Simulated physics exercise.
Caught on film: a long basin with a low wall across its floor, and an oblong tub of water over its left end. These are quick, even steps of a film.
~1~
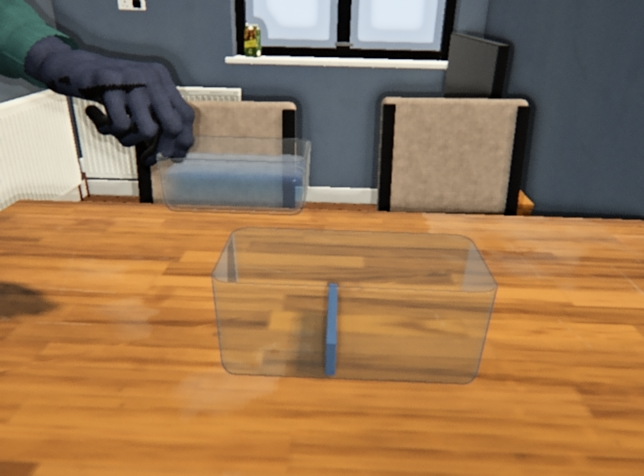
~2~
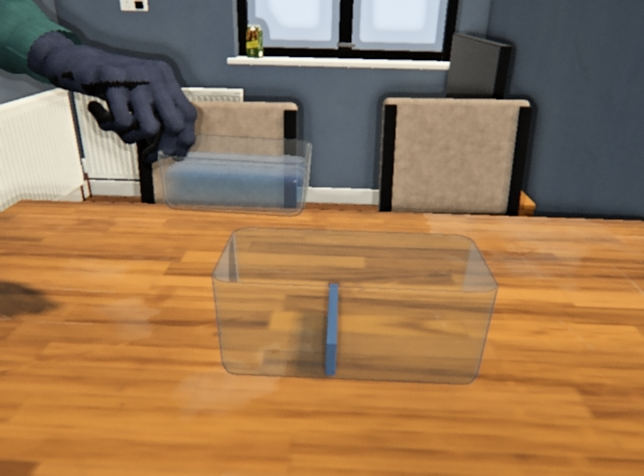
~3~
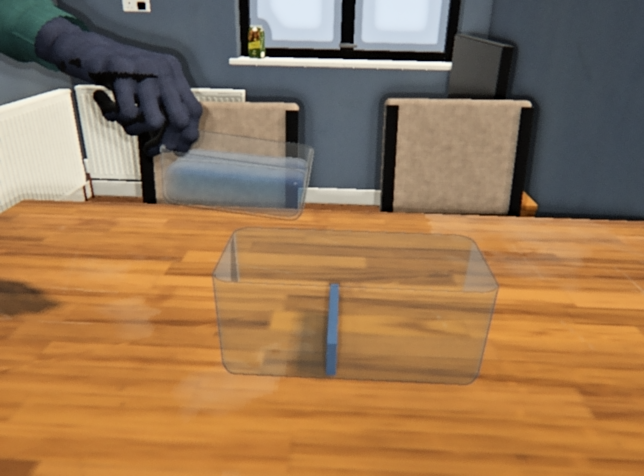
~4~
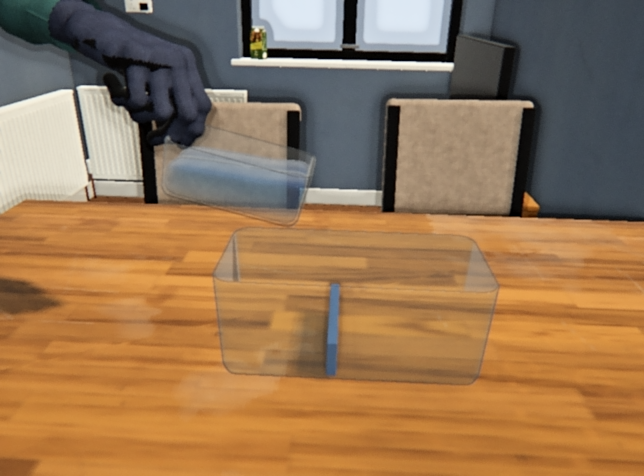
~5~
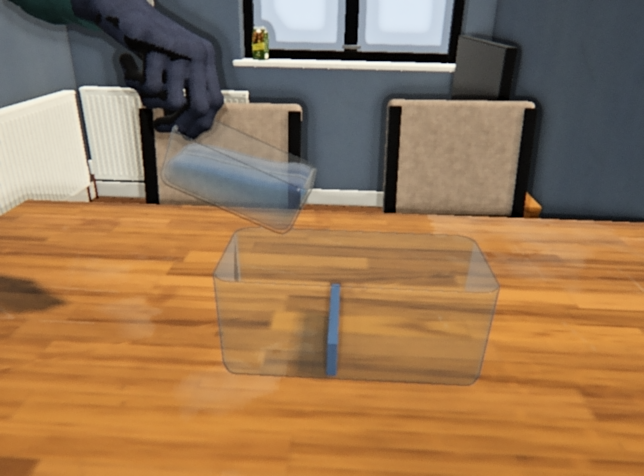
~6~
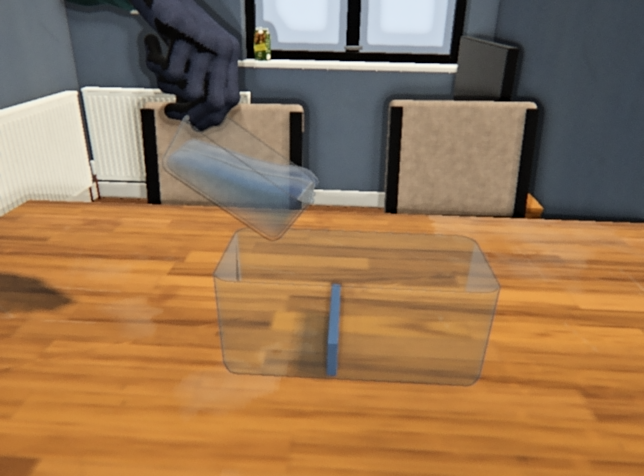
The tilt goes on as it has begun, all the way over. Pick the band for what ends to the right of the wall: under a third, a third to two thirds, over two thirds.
In the end from a third to two thirds is right of the wall.
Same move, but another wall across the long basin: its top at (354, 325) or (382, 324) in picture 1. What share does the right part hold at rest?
First some 30, then 20 per cent.
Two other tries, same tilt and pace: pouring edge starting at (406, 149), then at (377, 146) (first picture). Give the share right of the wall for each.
In turn 90 and 90 in a hundred.
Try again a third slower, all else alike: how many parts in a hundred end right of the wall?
About 65 per cent.
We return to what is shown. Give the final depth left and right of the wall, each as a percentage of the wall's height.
Near 30 on the left, 30 on the right.
A moment on, the oblong tub is tipped right over and 9 per cent is still to pour, 28 is left of the wall and 46 right of it.
Next, the oblong tub is tipped right over and 1 per cent is still to pour, 37 is left of the wall and 56 right of it.
Then the oblong tub is tipped right over and 0 per cent is still to pour, 42 is left of the wall and 57 right of it.
Later the oblong tub is tipped right over and 0 per cent is still to pour, 42 is left of the wall and 58 right of it.
Finally, 42 per cent lies left of the wall, 58 right of it and 0 outside.
